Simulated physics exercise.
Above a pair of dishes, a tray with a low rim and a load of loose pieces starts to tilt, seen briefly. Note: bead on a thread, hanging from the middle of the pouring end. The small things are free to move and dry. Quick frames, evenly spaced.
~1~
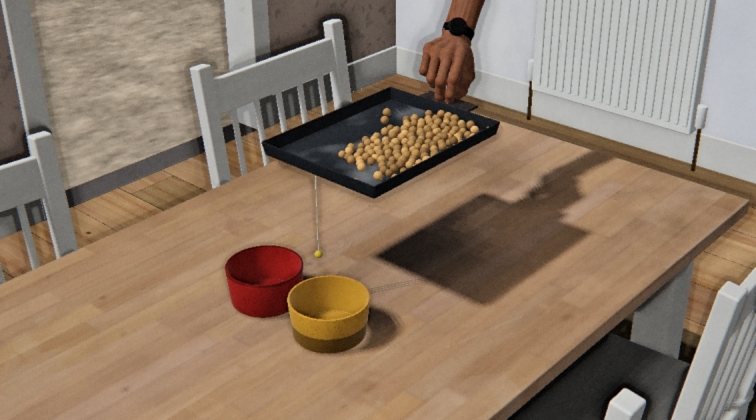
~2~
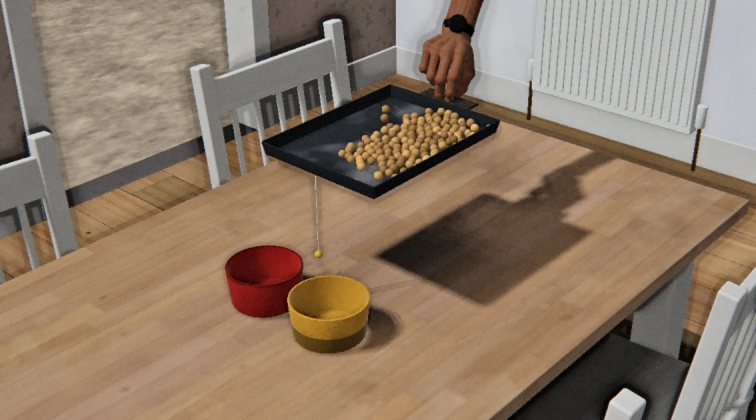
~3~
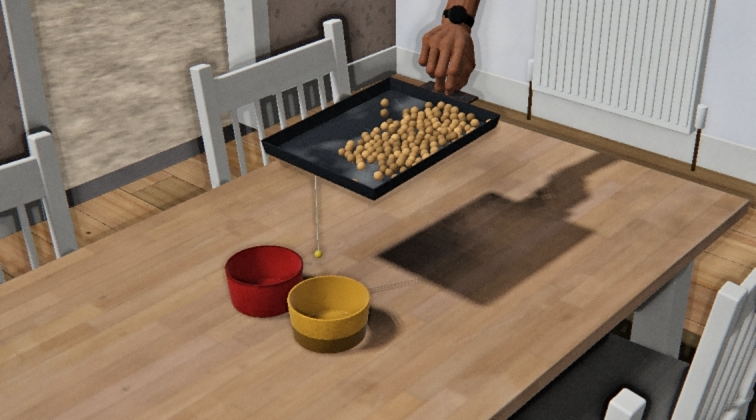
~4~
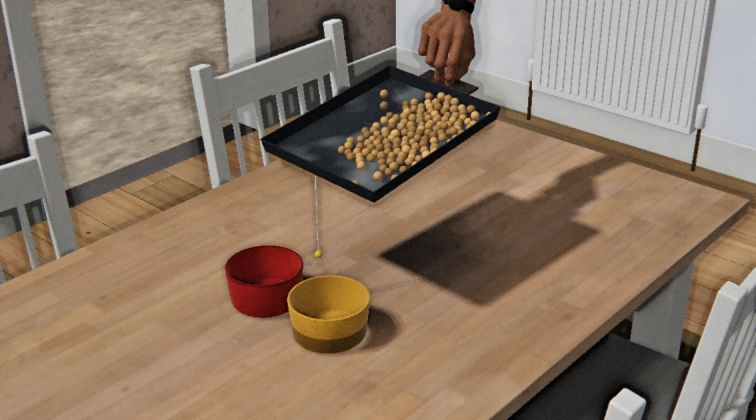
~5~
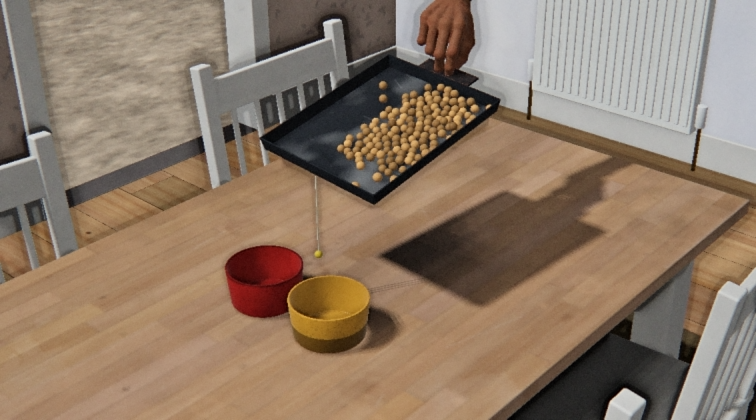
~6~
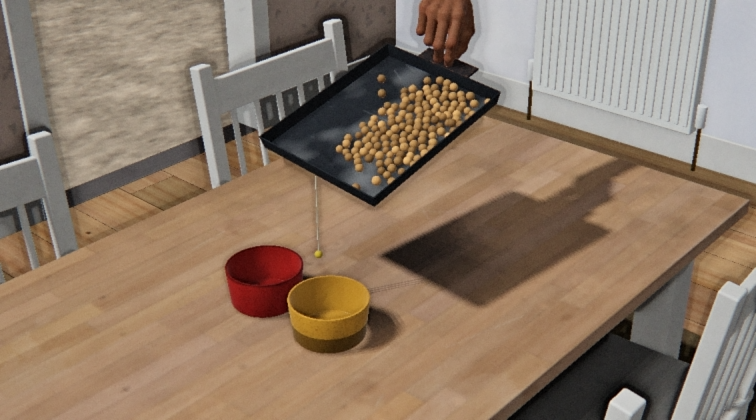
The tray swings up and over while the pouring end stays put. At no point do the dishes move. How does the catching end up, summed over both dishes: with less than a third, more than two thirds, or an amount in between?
The share that ends up caught is one third to two thirds, I reckon.
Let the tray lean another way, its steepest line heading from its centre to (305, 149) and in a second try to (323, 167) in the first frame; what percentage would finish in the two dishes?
In order: About 20, then 70 percent.
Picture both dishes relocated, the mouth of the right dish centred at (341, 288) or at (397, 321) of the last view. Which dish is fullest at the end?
Attempt 1: The one on the right side. Attempt 2: The one on the left side.
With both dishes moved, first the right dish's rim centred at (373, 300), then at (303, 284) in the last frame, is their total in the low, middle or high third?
Over two thirds; below one third.
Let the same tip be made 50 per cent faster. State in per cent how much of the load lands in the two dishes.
It would be around 60 percent.
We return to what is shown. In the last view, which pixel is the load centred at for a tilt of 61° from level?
I'd mark the middle close to (368, 168).
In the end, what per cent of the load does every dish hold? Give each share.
Left dish: Around 0 in a hundred; right dish: Around 50 in a hundred.
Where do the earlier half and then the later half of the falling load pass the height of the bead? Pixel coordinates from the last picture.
Close to (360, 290), then close to (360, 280).
Shortly afterwards, tray tipped steeply; all but a few on the tray; only a few in the right dish; only a few outside both; only a few in the air.
Next, tray tipped past a quarter turn; a little on the tray; near half in the right dish; near a third outside both; a little in the air.
Some moments later, tray tipped past a quarter turn; near half in the right dish; near half outside both.
In the end, tray tipped past a quarter turn; near half in the right dish; none at all in the left dish; near half outside both.
